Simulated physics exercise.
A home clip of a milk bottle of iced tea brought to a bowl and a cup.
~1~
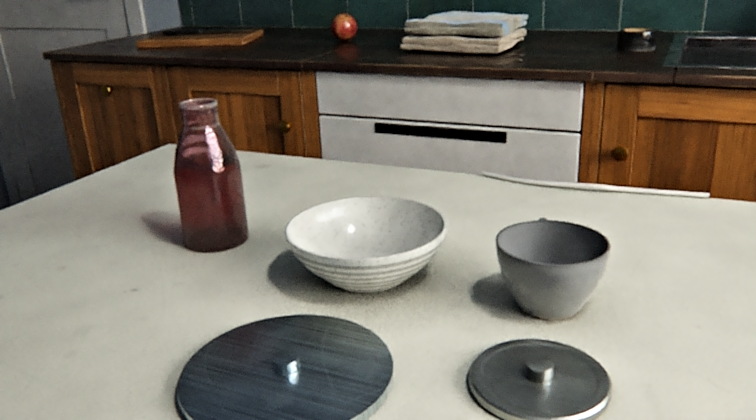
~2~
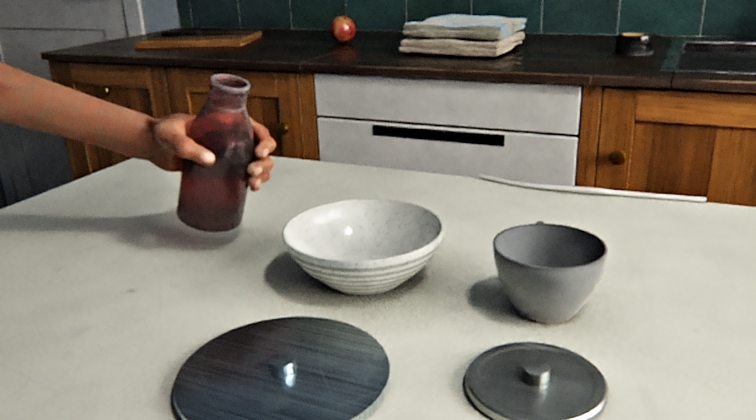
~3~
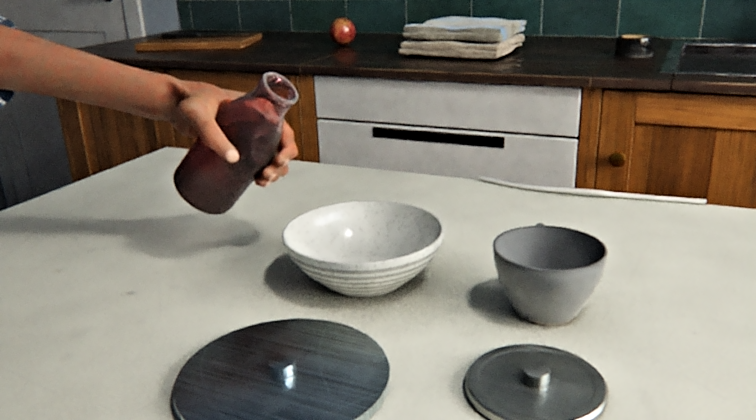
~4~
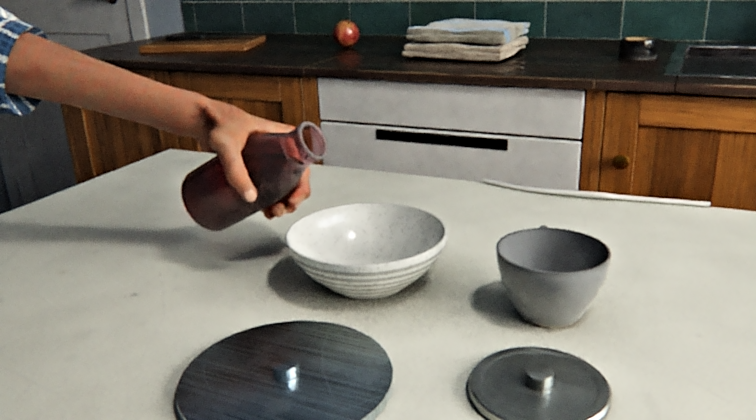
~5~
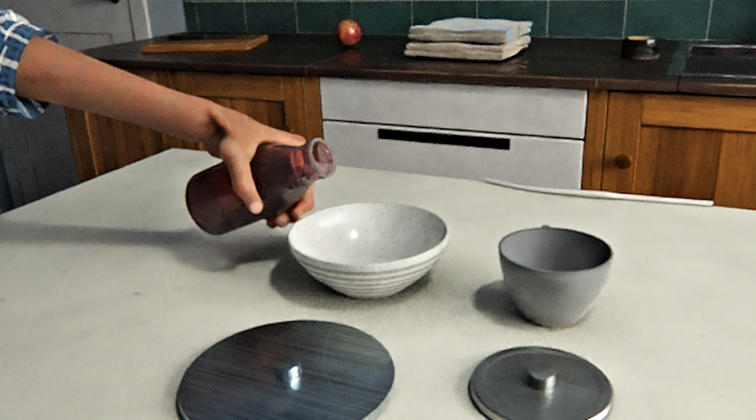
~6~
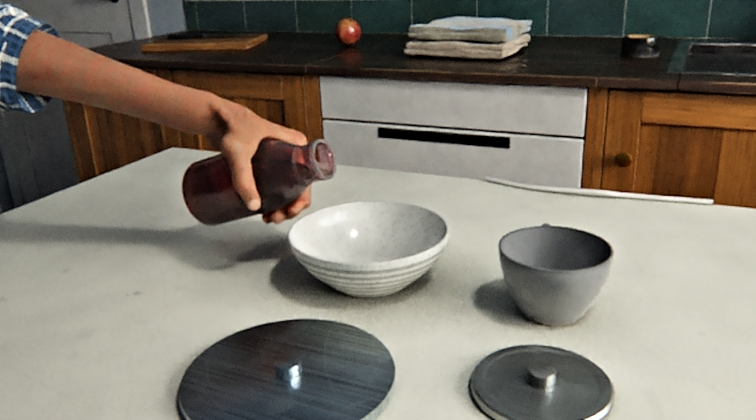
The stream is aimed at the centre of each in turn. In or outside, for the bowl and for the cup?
The bowl fills up; the cup fills up.
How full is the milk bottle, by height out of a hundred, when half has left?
Roughly 30 per cent.
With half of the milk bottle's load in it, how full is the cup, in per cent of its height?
Near 65 in a hundred.
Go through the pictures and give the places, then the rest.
In the first picture, nothing is moving yet; milk bottle (208, 171) about half full; bowl (367, 252) open; cup (550, 276) open.
In the second picture, the milk bottle is picked up; milk bottle about half full, surface at (221, 141); bowl (365, 254) open.
The third picture shows tilting; milk bottle (242, 139) tipped 45° with all of its load; cup (547, 281) open.
The fourth picture shows no stream yet; milk bottle (260, 171) tipped 60° with all of its load; bowl (368, 258) open.
The fifth picture shows still nothing leaves it; milk bottle (266, 181) tipped 65° with all of its load; cup (553, 283) open.
The sixth picture shows on the point of pouring; milk bottle (265, 177) tipped 70° with all of its load; bowl (370, 257) open; cup (553, 282) open.
Next, the iced tea goes into the bowl.
After that, the iced tea goes into the cup.
Finally, the bowl has its share inside; the cup has its share inside.
